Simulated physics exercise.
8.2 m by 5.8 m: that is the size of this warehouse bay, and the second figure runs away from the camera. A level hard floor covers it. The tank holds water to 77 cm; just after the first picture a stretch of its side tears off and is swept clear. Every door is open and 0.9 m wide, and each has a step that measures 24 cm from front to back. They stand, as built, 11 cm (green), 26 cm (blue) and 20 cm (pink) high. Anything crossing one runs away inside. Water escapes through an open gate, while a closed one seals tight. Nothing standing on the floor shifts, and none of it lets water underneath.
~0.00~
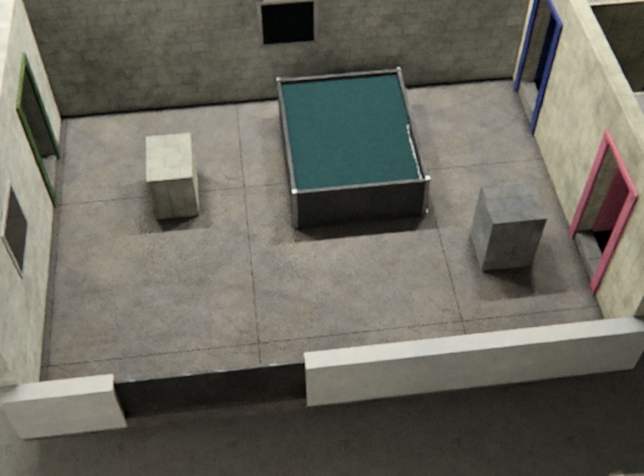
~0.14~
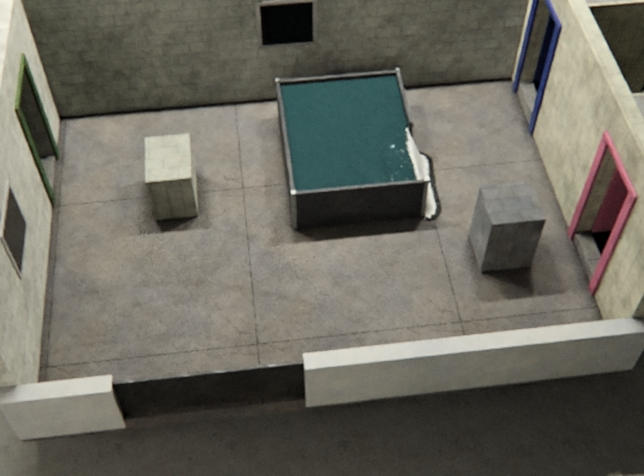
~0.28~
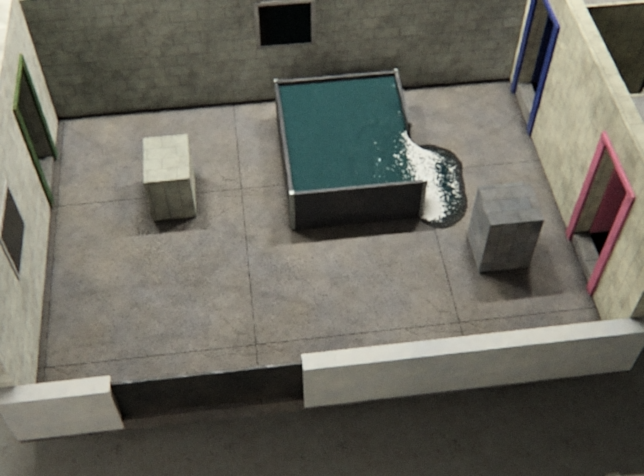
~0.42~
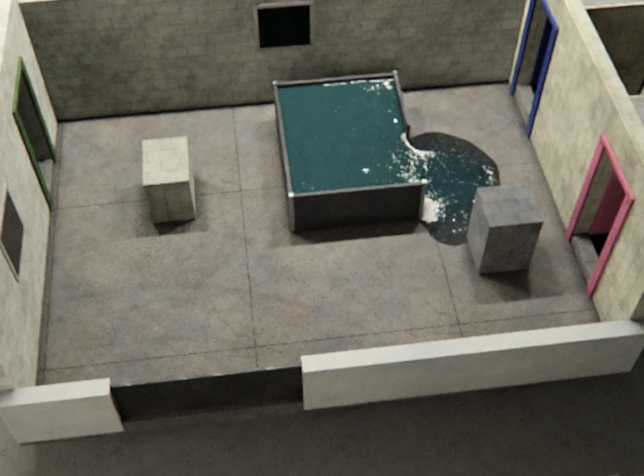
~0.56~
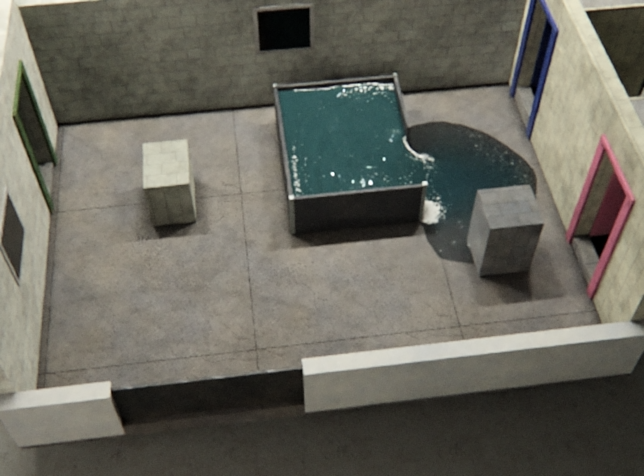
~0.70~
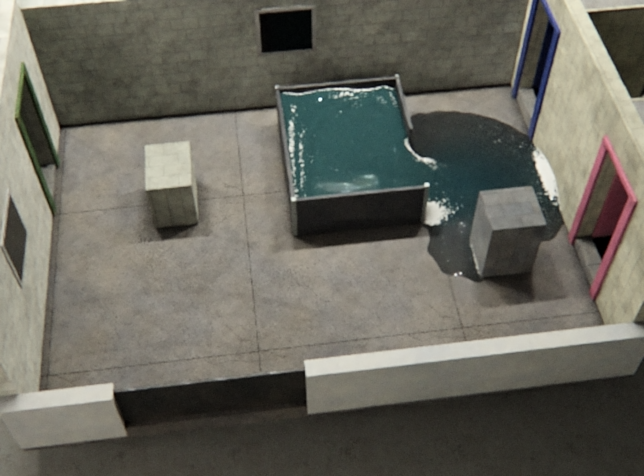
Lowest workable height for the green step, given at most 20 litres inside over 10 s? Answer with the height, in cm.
Roughly 8 cm.
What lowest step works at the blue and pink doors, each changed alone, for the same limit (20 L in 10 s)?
Roughly 23 cm at blue and 17 cm at pink.
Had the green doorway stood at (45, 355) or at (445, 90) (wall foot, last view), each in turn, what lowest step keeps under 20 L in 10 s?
You'd want about 9.0 cm there first, then about 21 cm.
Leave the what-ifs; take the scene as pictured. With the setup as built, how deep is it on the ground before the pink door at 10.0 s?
Lab note: Depth approx. 8.5 cm.
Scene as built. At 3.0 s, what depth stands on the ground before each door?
Depths, in cm - green: 0, blue: 23, pink: 20.
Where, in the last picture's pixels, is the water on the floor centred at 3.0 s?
I'd put it close to (428, 185).
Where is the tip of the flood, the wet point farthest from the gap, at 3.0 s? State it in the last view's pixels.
(610, 354).
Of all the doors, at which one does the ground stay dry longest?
Answer: Green door.
After 1.4 s water covers 20 % of the floor, deepest (52 cm) near (548, 220); it has not reached the green door.
After 3.0 s water covers 30 % of the floor, deepest (42 cm) near (509, 91); it has not reached the green door.
After 10.0 s water covers 100 % of the floor, deepest (16 cm) near (552, 202); 9 cm at the green door, 2 litres in over its 11 cm step.
At the green door as built, the water arrived by 5.2 s and peaked near 12 cm at 7.2 s.
With a step of 7 cm, 35 litres would have come in within the 10 s; with 9.5 cm, 8 litres. So under 20 litres takes about 8 cm.
